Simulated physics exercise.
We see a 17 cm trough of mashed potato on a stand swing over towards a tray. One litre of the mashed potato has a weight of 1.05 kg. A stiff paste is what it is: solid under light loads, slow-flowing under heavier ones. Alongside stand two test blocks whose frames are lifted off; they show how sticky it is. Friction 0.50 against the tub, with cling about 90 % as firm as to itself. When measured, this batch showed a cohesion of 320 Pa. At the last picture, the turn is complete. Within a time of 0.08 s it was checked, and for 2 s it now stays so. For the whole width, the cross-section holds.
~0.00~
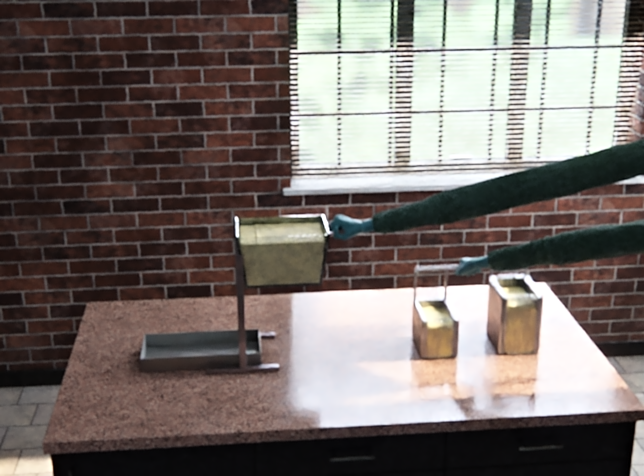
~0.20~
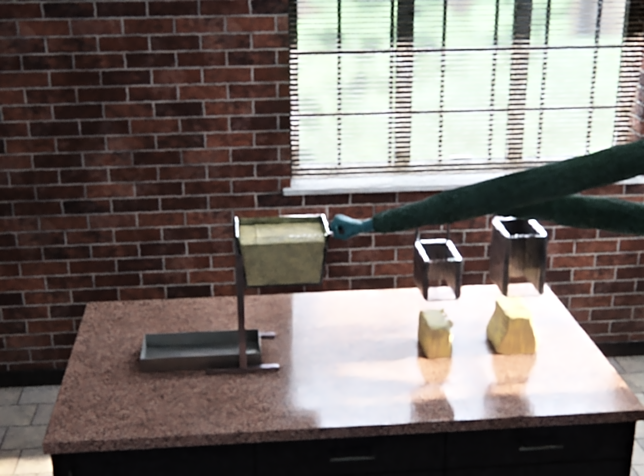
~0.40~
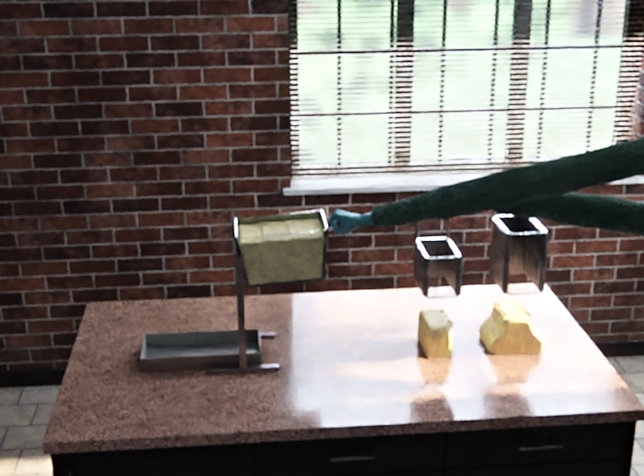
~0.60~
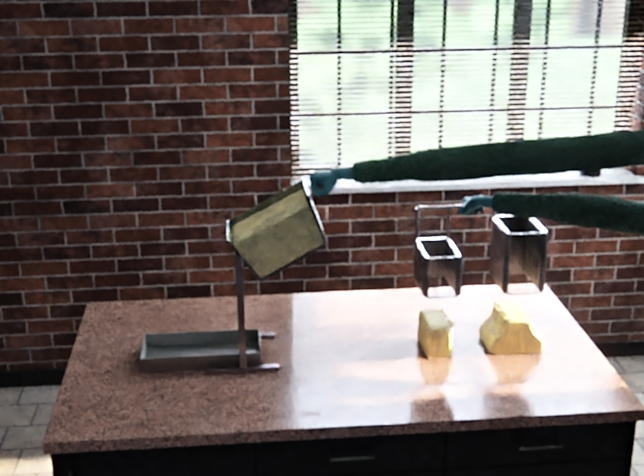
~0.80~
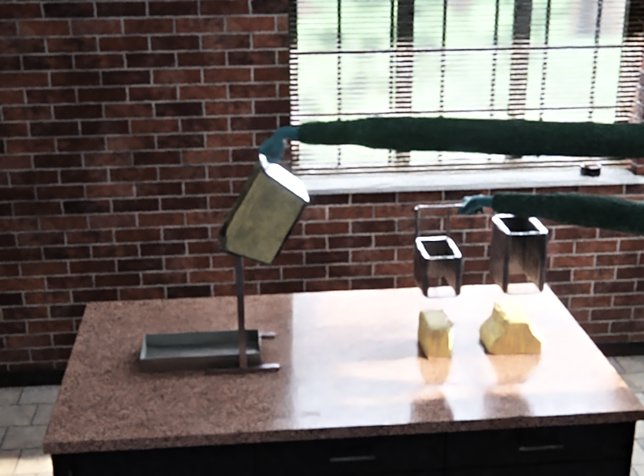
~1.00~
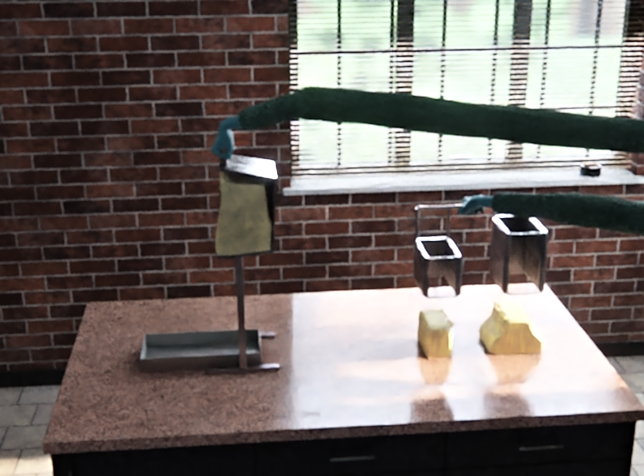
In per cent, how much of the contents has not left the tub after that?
Expect about 30 out of 100.
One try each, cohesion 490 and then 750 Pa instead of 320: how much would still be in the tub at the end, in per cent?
Result: 35 % for the first case, 45 % for the second.
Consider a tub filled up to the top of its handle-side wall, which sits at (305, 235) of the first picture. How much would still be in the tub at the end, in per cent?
About 45 % stays in the tub.
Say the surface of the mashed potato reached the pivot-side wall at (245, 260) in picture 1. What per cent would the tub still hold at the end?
I'd put it close to 50 in a hundred.
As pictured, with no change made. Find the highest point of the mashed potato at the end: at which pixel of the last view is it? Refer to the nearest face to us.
Around (253, 231).
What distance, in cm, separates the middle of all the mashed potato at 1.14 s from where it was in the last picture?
About 8 cm.
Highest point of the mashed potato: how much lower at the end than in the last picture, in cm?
About 17 cm.
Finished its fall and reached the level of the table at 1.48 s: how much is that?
I'd say about 60 per cent of it.
By 1.14 s, the tub is at 86 degrees and holds 65 %.
By 1.31 s, the tub is at 86 degrees and holds 35 %.
By 1.48 s, the tub is at 86 degrees and holds 30 %.
By 1.65 s, the tub is at 86 degrees and holds 30 %.
By 3.00 s, at the end, the tub is at 86 degrees and holds 30 %.
